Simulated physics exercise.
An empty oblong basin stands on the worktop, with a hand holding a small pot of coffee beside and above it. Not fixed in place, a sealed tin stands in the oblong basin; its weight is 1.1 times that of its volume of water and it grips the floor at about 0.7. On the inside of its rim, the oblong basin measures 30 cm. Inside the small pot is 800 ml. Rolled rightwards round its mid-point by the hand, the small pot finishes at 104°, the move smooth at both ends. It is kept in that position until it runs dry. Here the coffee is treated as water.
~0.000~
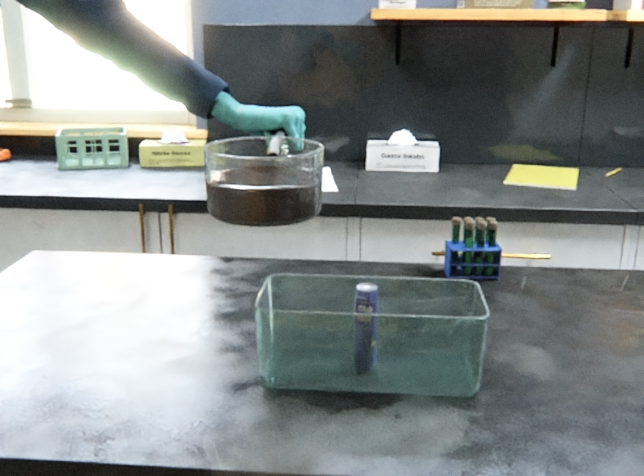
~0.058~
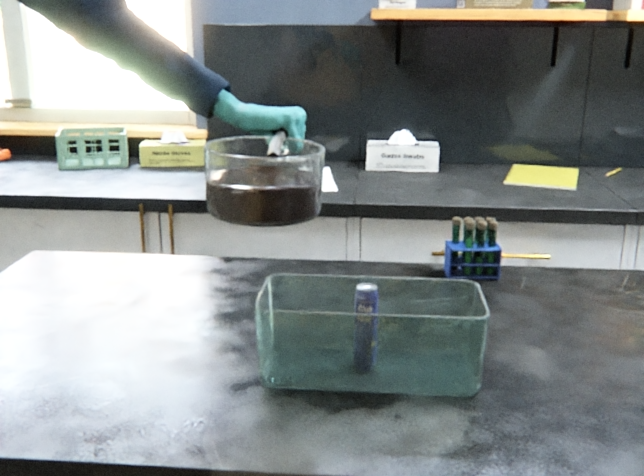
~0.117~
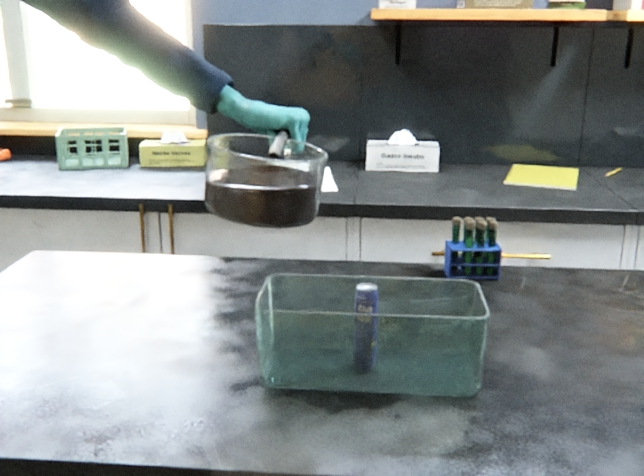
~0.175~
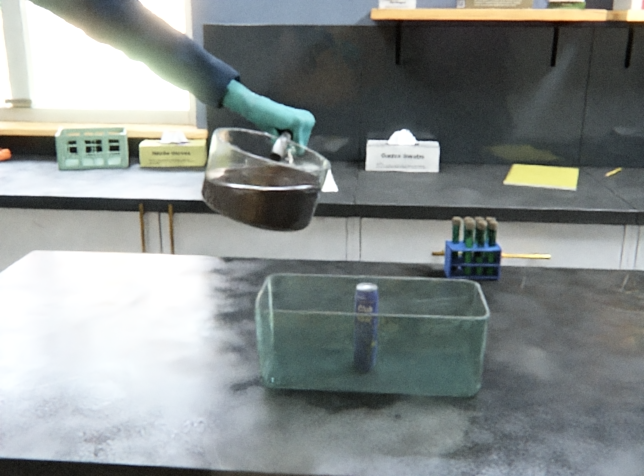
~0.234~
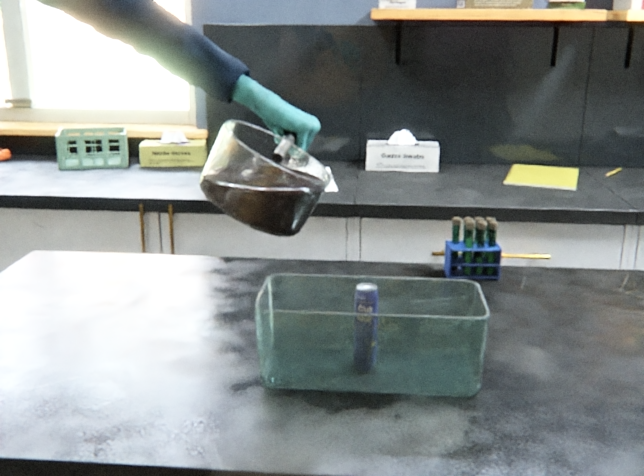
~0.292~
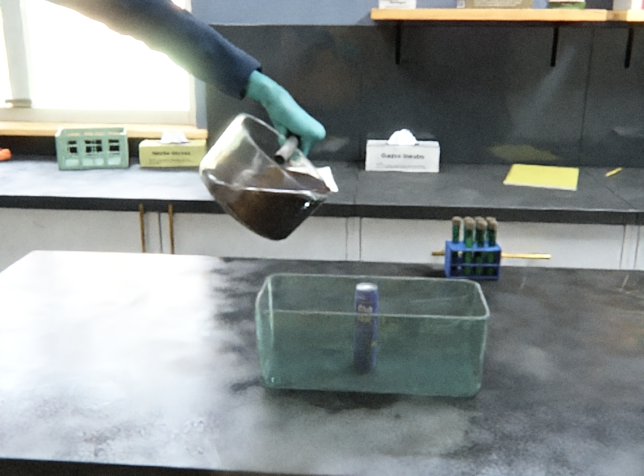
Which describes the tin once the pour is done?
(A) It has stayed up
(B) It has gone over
It has gone over (B).
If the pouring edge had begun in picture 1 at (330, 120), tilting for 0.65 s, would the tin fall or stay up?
Result: Tin upright.
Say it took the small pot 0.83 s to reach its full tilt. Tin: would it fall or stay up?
The tin stays on its base.
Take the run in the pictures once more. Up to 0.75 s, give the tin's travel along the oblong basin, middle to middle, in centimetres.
The tin is about 1 cm from where it started.
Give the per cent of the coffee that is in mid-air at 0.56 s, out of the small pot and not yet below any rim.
Roughly 46 %.
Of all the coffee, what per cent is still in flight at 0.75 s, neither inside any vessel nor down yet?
Close to 10 per cent.
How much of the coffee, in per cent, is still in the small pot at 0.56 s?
About 34 per cent.
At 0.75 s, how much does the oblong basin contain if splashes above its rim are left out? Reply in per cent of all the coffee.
I reckon close to 80 per cent.
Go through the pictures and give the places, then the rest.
It leans 0°; its right rim is at (322, 149); the coffee meets the walls at (210, 175) and (320, 177); the oblong basin's rim runs from (262, 292) to (483, 300); the tin's top is at (367, 291), in the first frame.
It leans 2°; its right rim is at (323, 151); the coffee meets the walls at (210, 175) and (320, 178), in the second frame.
It leans 8°; its right rim is at (326, 158); the coffee meets the walls at (211, 174) and (321, 179), in the third frame.
It leans 17°; its right rim is at (329, 167); the coffee meets the walls at (209, 173) and (322, 180), in the fourth frame.
It leans 28°; its right rim is at (330, 181); the coffee meets the walls at (207, 171) and (325, 183), in the fifth frame.
It leans 42°; its right rim is at (328, 195); the coffee meets the walls at (206, 166) and (324, 185); 1 per cent is over the edge, in the sixth frame.
By 0.56 s the tilt is 97° and 34 per cent is still to pour; the tin stands where it began.
By 0.75 s the tilt is 104° and 10 per cent is still to pour; the tin stands 1 cm from where it began.
By 0.95 s the tilt is 104° and 1 per cent is still to pour; the tin leans 27°.
By 1.17 s the tilt is 104° and 0 per cent is still to pour; the tin lies on its side.
At rest the tin lies on its side.
